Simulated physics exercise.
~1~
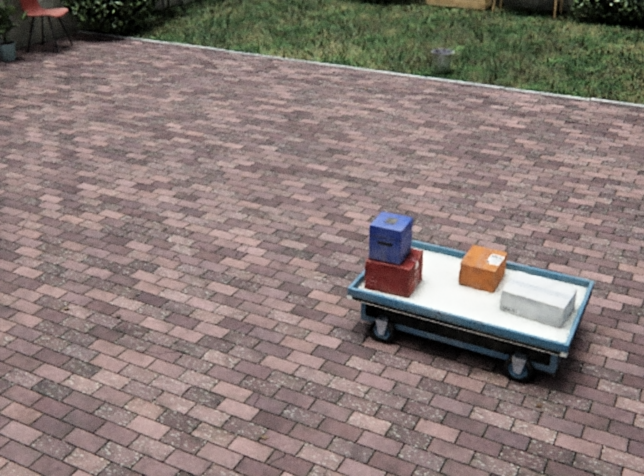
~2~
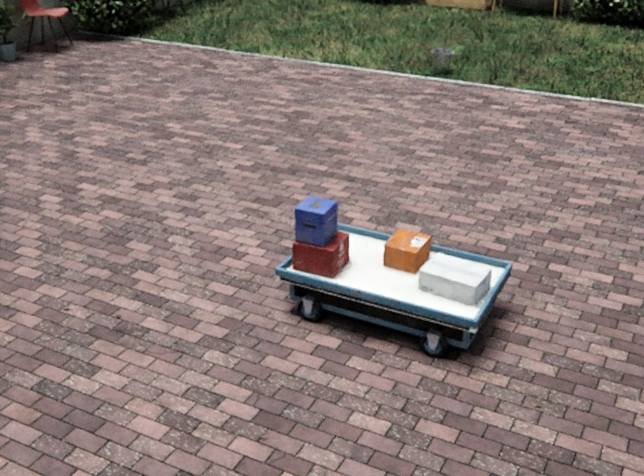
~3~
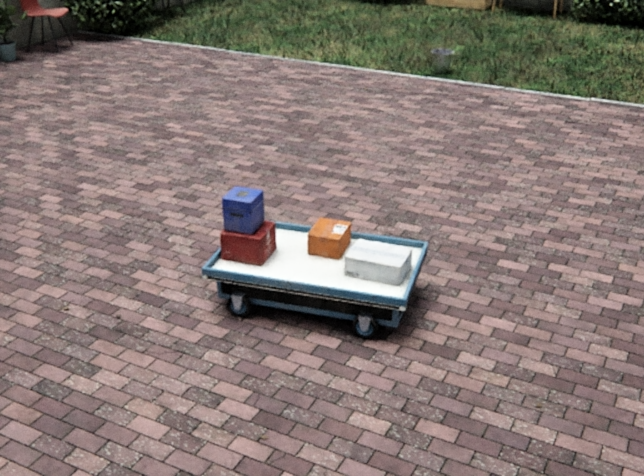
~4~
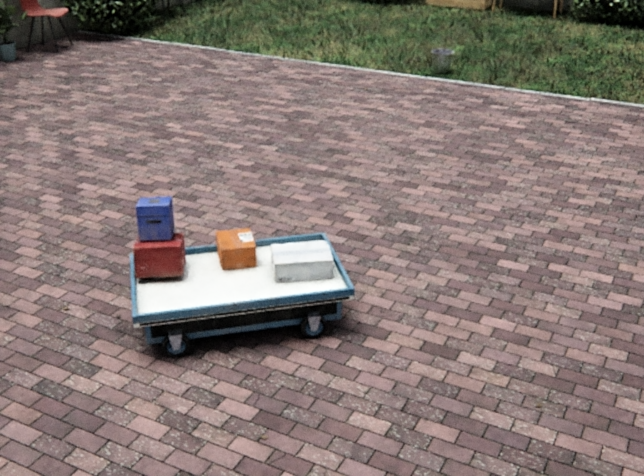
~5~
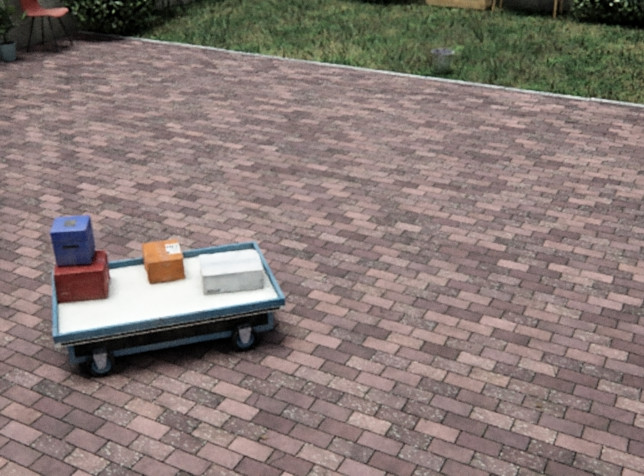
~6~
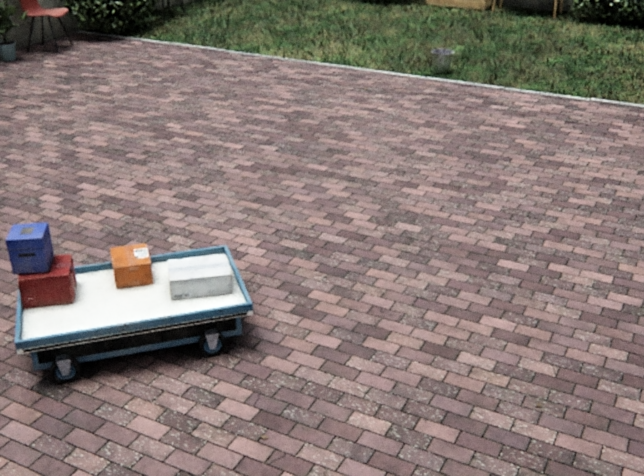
At the start, a low wheeled cart with a white deck and blue rim stands on the right of a brick-paved yard, carrying a blue box stacked on a red one, plus an orange box and a pale one. It rolls left across the paving with its load upright. Near the middle it begins to swing round, curving toward the viewer. As it turns, the red and blue boxes shift together on the deck and tilt slightly. The cart ends at the lower left, the blue box still on the red one, with the orange and pale boxes still in place.
